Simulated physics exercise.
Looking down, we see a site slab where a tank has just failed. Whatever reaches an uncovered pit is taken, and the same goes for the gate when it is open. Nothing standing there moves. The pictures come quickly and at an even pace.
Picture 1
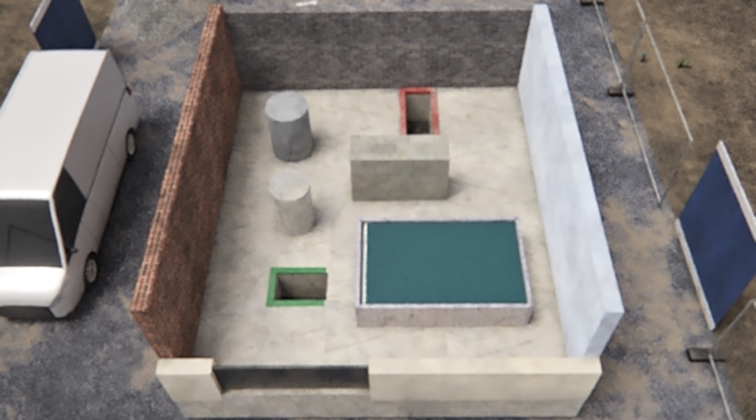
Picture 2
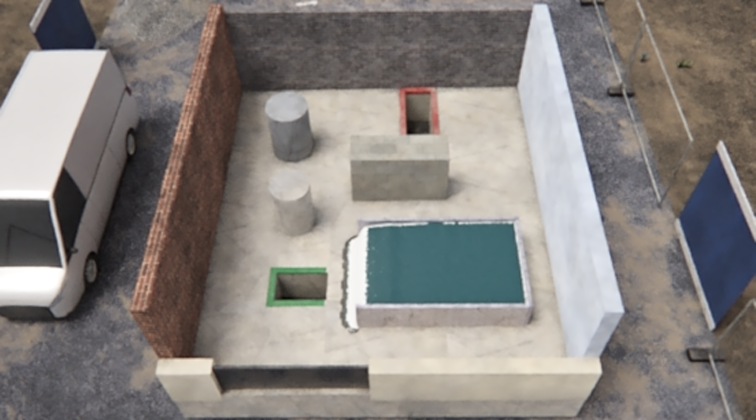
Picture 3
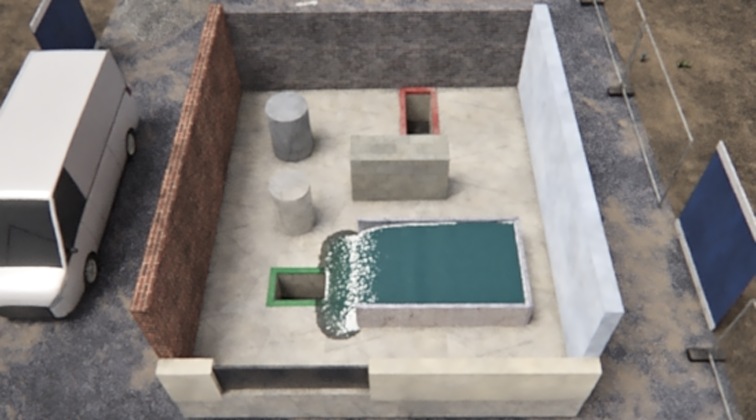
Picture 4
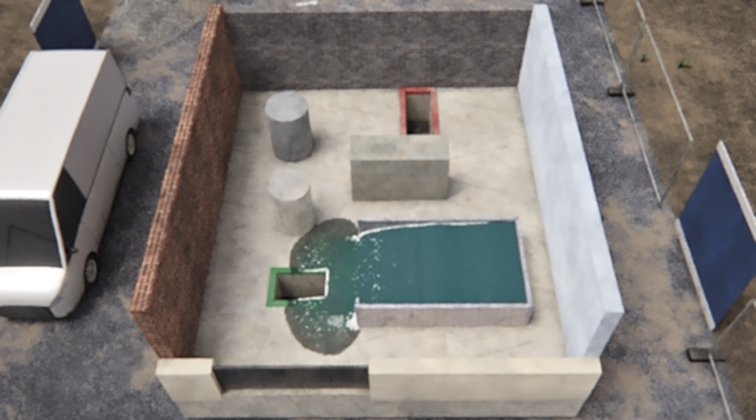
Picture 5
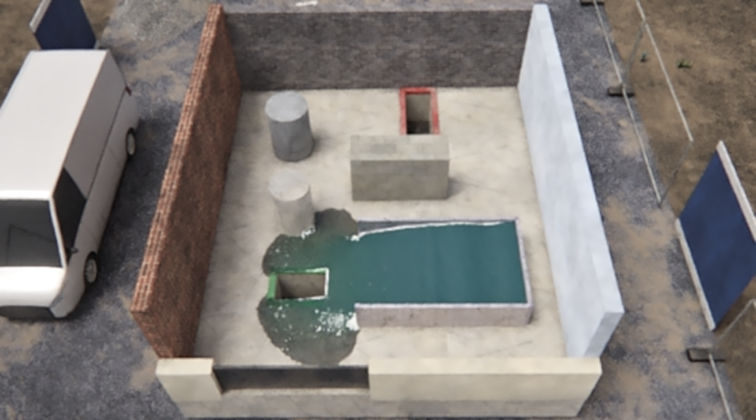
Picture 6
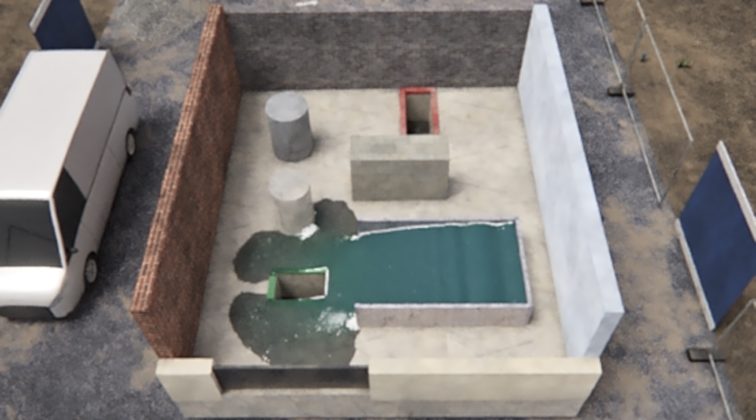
Dark green water pours from the left side of a low rectangular tank on a pale walled slab, seen from above by a still camera. Two grey cylinders, a concrete block, a green-edged opening at left and a red-edged one at the back stand between brick, grey and whitish walls, with a white van outside. The water spreads left with white froth, surrounds the green-edged opening, reaches the nearer cylinder and widens toward the front wall.
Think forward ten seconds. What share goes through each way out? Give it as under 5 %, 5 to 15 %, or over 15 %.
In the end the gate stays lower than five per cent, the red pit stays lower than five per cent, the green pit goes higher than fifteen per cent.
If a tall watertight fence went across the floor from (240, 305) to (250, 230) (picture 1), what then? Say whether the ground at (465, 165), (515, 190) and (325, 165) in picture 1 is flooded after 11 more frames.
In that order: Dry, dry, flooded.
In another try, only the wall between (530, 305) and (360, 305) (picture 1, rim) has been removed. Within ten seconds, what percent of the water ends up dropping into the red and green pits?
Per cent: Red 4, green 6.
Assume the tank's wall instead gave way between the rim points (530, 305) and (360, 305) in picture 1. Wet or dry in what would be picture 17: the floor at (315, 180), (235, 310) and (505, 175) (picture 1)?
Taking them in order, I'd say not reached, swamped and not reached.
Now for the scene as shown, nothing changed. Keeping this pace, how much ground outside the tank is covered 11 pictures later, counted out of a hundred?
Estimate: Near 30 %.
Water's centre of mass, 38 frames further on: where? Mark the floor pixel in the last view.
My reading is close to (318, 243).
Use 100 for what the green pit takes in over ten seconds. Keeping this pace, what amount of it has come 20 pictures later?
About 55 per cent.
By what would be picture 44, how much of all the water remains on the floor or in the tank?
Roughly 54 parts in a hundred.
A moment on, water covers 25 % of the floor; the gate 0 %, the red pit 0 %, the green pit 11 %.
Next, water covers 30 % of the floor; the gate 0 %, the red pit 0 %, the green pit 20 %.
Then, water covers 45 % of the floor; the gate 0 %, the red pit 0 %, the green pit 30 %.
Later, water covers 60 % of the floor; the gate 0 %, the red pit 0 %, the green pit 45 %.
In the end, water covers 75 % of the floor; the gate 0 %, the red pit 0 %, the green pit 55 %.
